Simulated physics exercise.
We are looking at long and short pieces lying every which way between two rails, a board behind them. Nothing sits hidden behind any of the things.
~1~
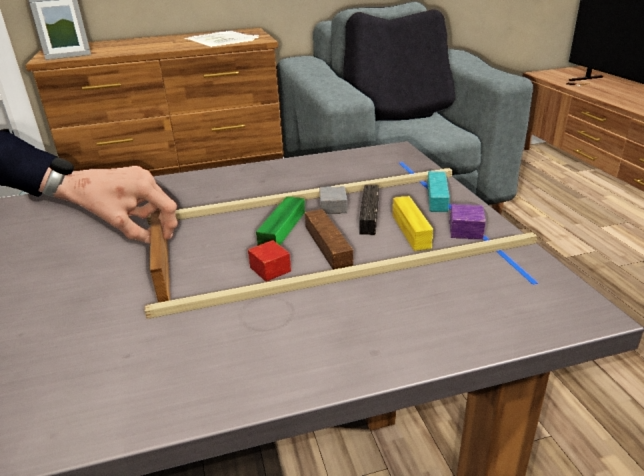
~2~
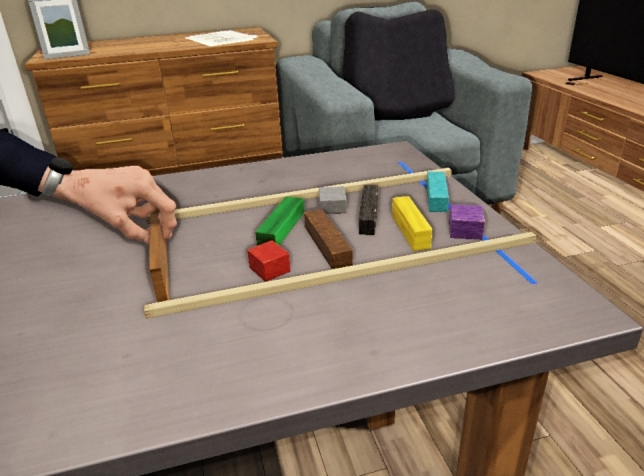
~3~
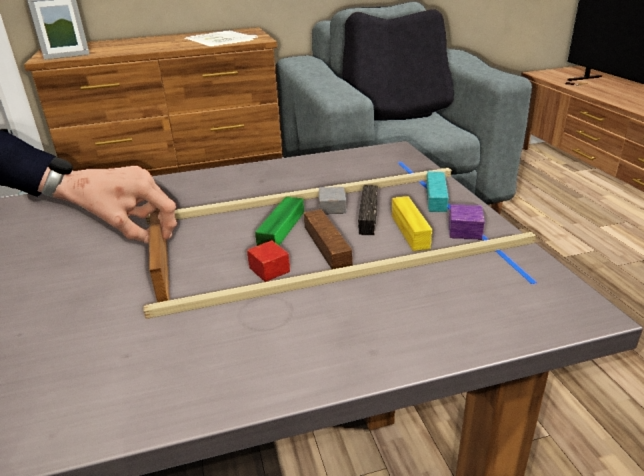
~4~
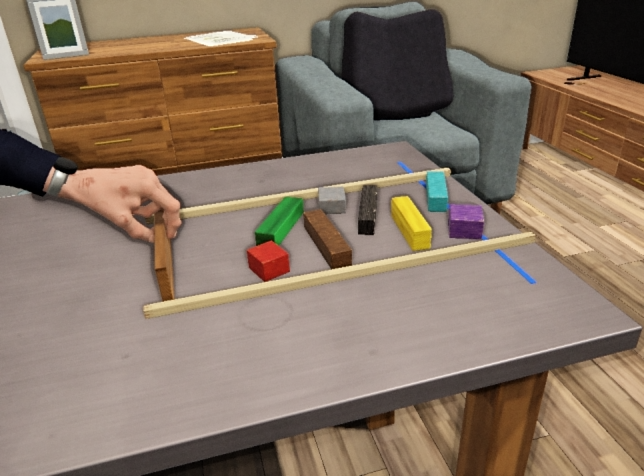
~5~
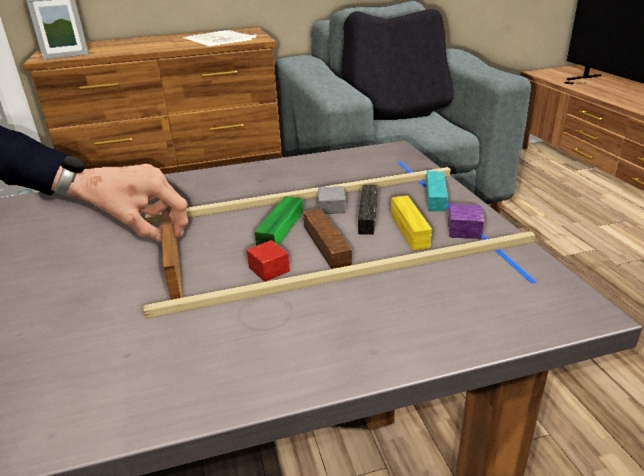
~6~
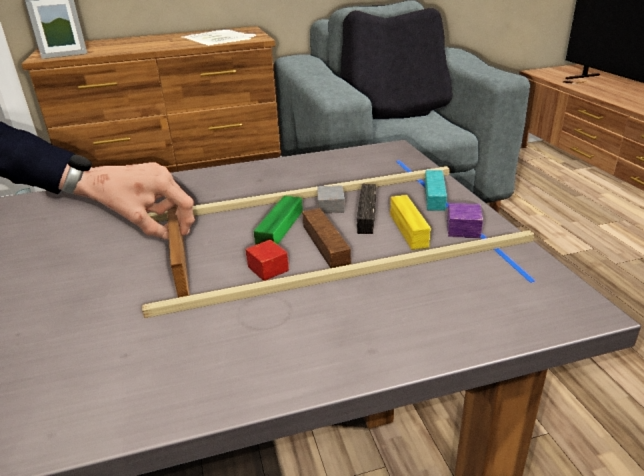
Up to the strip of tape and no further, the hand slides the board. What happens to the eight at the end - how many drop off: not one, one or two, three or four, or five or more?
The count of those that drop off: Three or four.
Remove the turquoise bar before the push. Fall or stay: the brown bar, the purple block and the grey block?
The brown bar survives; the purple block falls; the grey block remains up.
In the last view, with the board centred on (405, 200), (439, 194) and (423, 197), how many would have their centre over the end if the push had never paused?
Counts by place: 0 / 4 / 2.
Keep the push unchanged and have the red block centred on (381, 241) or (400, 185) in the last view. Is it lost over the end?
Trial 1: Still up; trial 2: Over the edge.
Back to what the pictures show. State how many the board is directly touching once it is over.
At rest, 2 are in contact.
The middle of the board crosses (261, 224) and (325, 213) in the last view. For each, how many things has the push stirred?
Moved so far: 2, later 5.
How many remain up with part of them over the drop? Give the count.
I'd say 2 of them.
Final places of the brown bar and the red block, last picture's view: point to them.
They end up close to (492, 205) and (490, 221).
A little later, none off yet; turquoise bar at rest near (435, 189); purple block at rest near (464, 220); yellow stick at rest near (409, 221).
Next, none off yet; turquoise bar at rest near (435, 189); purple block at rest near (464, 220); yellow stick shifted a little near (421, 220).
Later still, none off yet; turquoise bar shifted a little near (464, 185); purple block shifted well along near (517, 215); yellow stick shifted about its own width near (491, 212).
When it is over, the number that fall off is three or four; down, black bar, yellow stick, purple block and turquoise bar.
